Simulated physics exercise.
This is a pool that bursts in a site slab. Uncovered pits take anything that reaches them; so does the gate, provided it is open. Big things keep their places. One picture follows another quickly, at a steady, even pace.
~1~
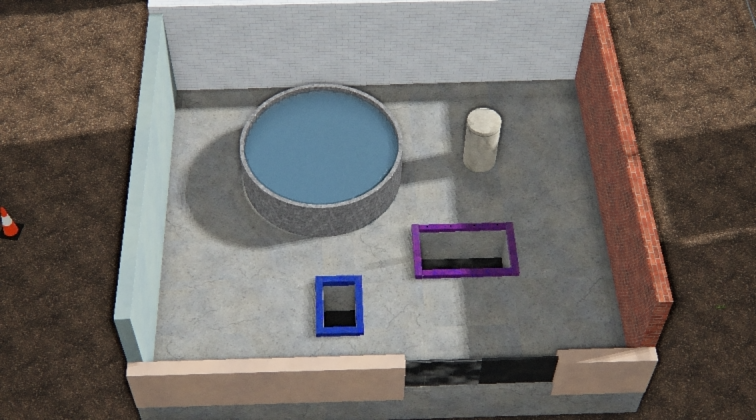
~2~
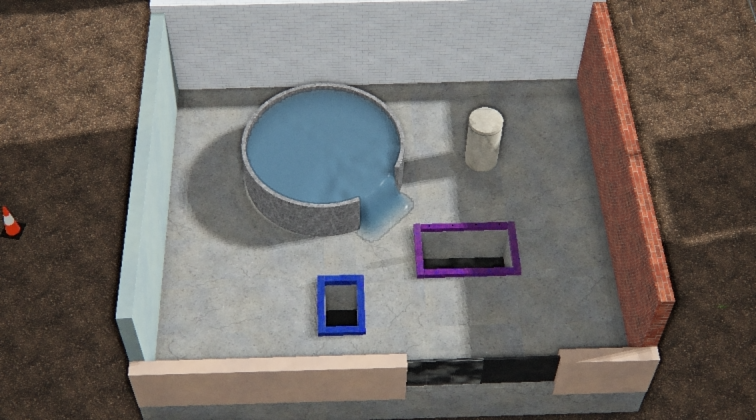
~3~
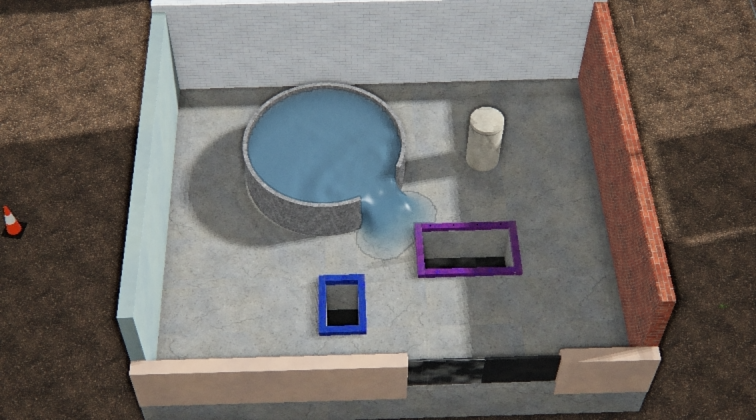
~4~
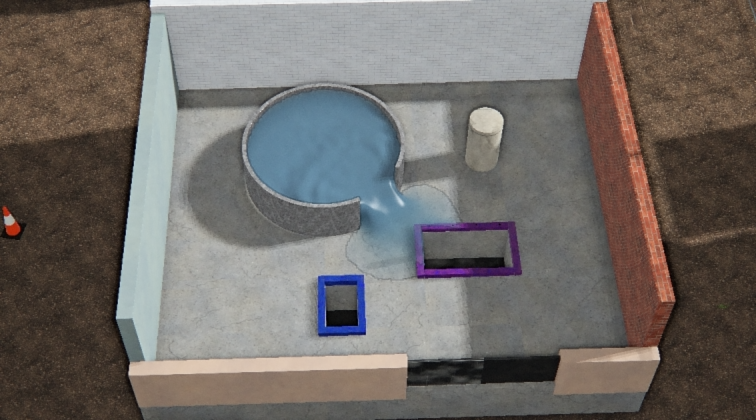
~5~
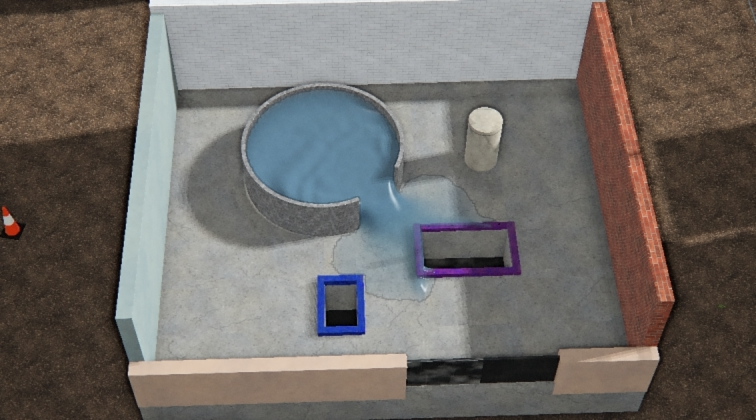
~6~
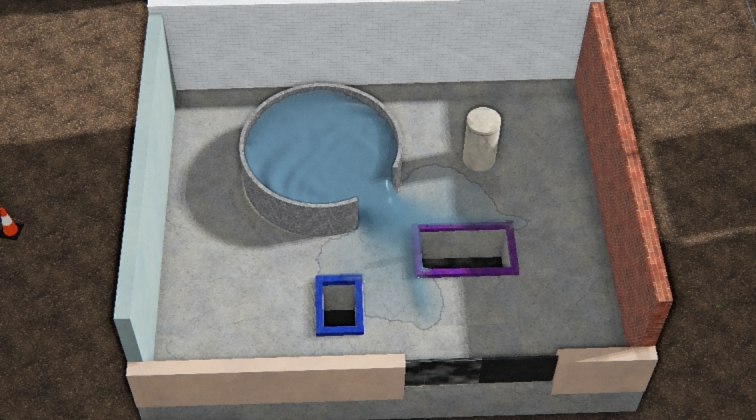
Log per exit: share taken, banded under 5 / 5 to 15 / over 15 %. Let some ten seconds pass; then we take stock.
Log - gate: Under 5 %; blue pit: Under 5 %; purple pit: Over 15 %.
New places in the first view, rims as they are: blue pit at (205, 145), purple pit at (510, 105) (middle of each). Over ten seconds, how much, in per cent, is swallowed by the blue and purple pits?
Roughly: Blue pit 0 %, purple pit 4 %.
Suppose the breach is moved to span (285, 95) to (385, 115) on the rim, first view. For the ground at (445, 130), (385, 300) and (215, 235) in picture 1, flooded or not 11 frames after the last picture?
Point 1: Inundated; point 2: Unwetted; point 3: Unwetted.
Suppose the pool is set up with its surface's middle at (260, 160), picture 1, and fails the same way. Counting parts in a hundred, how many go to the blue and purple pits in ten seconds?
The blue pit gets roughly 15 per cent and the purple pit roughly 10 per cent.
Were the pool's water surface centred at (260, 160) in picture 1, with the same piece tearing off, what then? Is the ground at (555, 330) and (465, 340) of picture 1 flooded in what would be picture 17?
Outcome, point 1 then point 2: Inundated / inundated.
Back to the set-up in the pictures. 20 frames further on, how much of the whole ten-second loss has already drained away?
Close to 65 out of every hundred.
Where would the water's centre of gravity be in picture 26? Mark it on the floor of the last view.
Close to (368, 212), I reckon.
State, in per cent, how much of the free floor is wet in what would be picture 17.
That comes to about 30 per cent.
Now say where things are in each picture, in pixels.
Still water in the pool at (322, 146), in the first picture.
Water pours out at (380, 205) and has run to (407, 199), in the second picture.
The front is at (391, 254), out from the gap at (381, 205), in the third picture.
Water pours out at (380, 206) and has run to (460, 225), in the fourth picture.
The front is at (493, 224), out from the gap at (379, 206), in the fifth picture.
Water pours out at (378, 205) and has run to (522, 223), in the sixth picture.
A moment on, water covers 20 % of the floor; the gate 0 %, the blue pit 0 %, the purple pit 5 %.
Next, water covers 30 % of the floor; the gate 0 %, the blue pit 0 %, the purple pit 10 %.
Then, water covers 50 % of the floor; the gate 0 %, the blue pit 0 %, the purple pit 15 %.
Later, water covers 75 % of the floor; the gate 0 %, the blue pit 0 %, the purple pit 20 %.
In the end, water covers 95 % of the floor; the gate 0 %, the blue pit 0 %, the purple pit 22 %.
